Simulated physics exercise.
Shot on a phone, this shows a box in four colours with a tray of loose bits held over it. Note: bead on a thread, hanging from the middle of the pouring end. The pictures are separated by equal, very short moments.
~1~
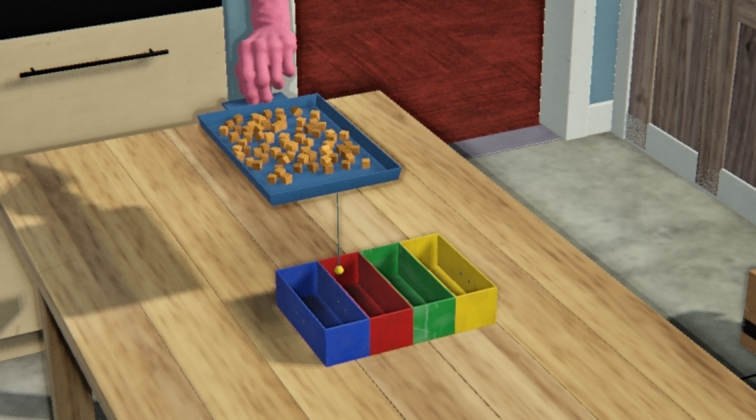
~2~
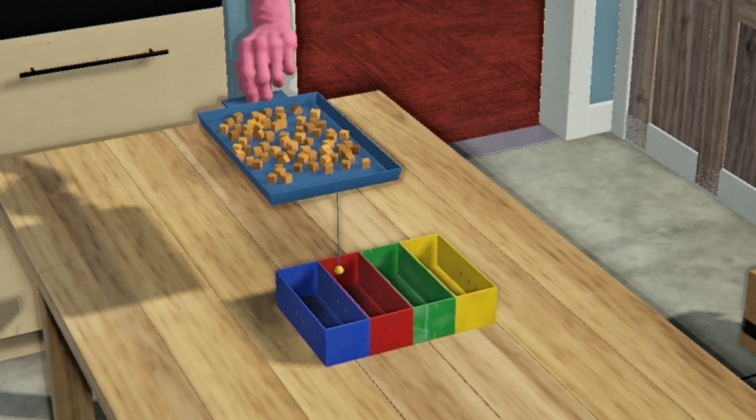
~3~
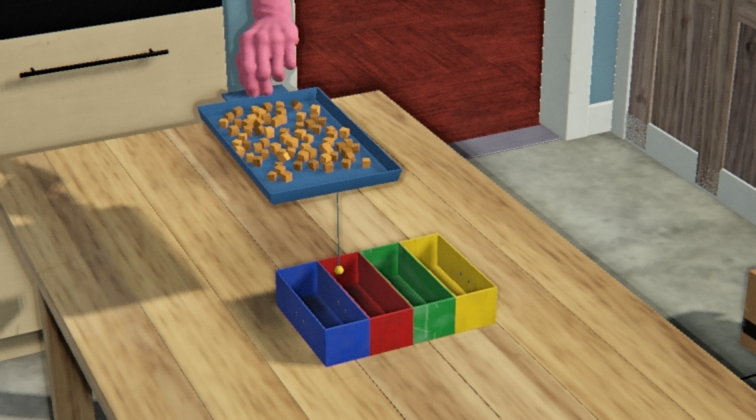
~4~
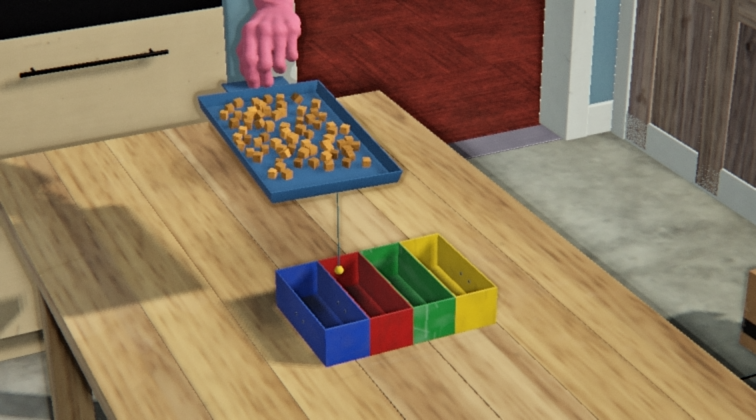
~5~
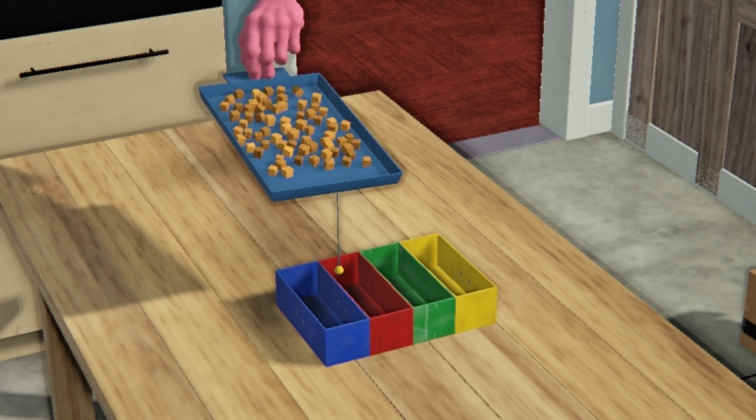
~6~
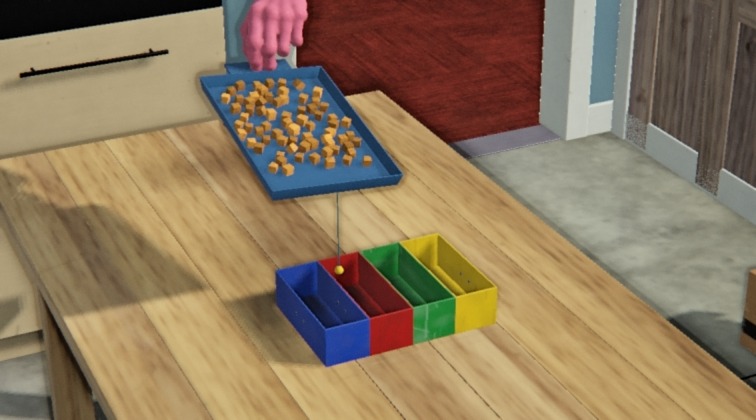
In a room with a pale wooden table, seen from above at an angle, cream drawers, a dark red panel and grey flooring lie behind. A pink hand holds a blue tray of small orange-brown cubes, a yellow bead hanging on a thread from its near edge, above a box with blue, red, green and yellow compartments. The hand slowly raises the tray's far end, tilting it slightly towards the box, while the view stays still.
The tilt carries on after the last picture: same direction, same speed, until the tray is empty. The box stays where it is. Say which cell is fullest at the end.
The green cell is fullest at the end.
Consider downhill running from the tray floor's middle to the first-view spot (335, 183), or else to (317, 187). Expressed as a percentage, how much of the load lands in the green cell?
In turn, 20 percent and then 10 percent.
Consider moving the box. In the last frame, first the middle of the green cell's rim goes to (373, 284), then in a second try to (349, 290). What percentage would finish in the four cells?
First placement near 90 percent, second near 70 percent.
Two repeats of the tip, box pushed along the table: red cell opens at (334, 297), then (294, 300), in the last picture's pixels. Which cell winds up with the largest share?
You'd see that yellow cell win the first time and the cell in yellow win the second.
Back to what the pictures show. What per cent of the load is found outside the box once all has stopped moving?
That works out to something like 0 per cent.
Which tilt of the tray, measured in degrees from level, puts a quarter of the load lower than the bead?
Somewhere near 105°.
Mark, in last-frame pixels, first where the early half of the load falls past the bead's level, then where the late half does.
Near (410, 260) to start, and near (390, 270) afterwards.
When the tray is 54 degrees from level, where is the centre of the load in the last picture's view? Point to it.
Close to (362, 155).
Just after the last frame, tray tipped steeply; almost all on the tray; just a few falling or outside the box.
A moment on, tray tipped right over; the larger part on the tray; about a tenth in the green cell; just a few in the red cell.
Further on, tray tipped past a quarter turn; roughly half in the green cell; roughly a third in the red cell; about a tenth in the yellow cell; just a few falling or outside the box.
When it is over, tray tipped past a quarter turn; roughly half in the green cell; roughly a third in the red cell; about a tenth in the yellow cell; not one in the blue cell; just a few outside the box.
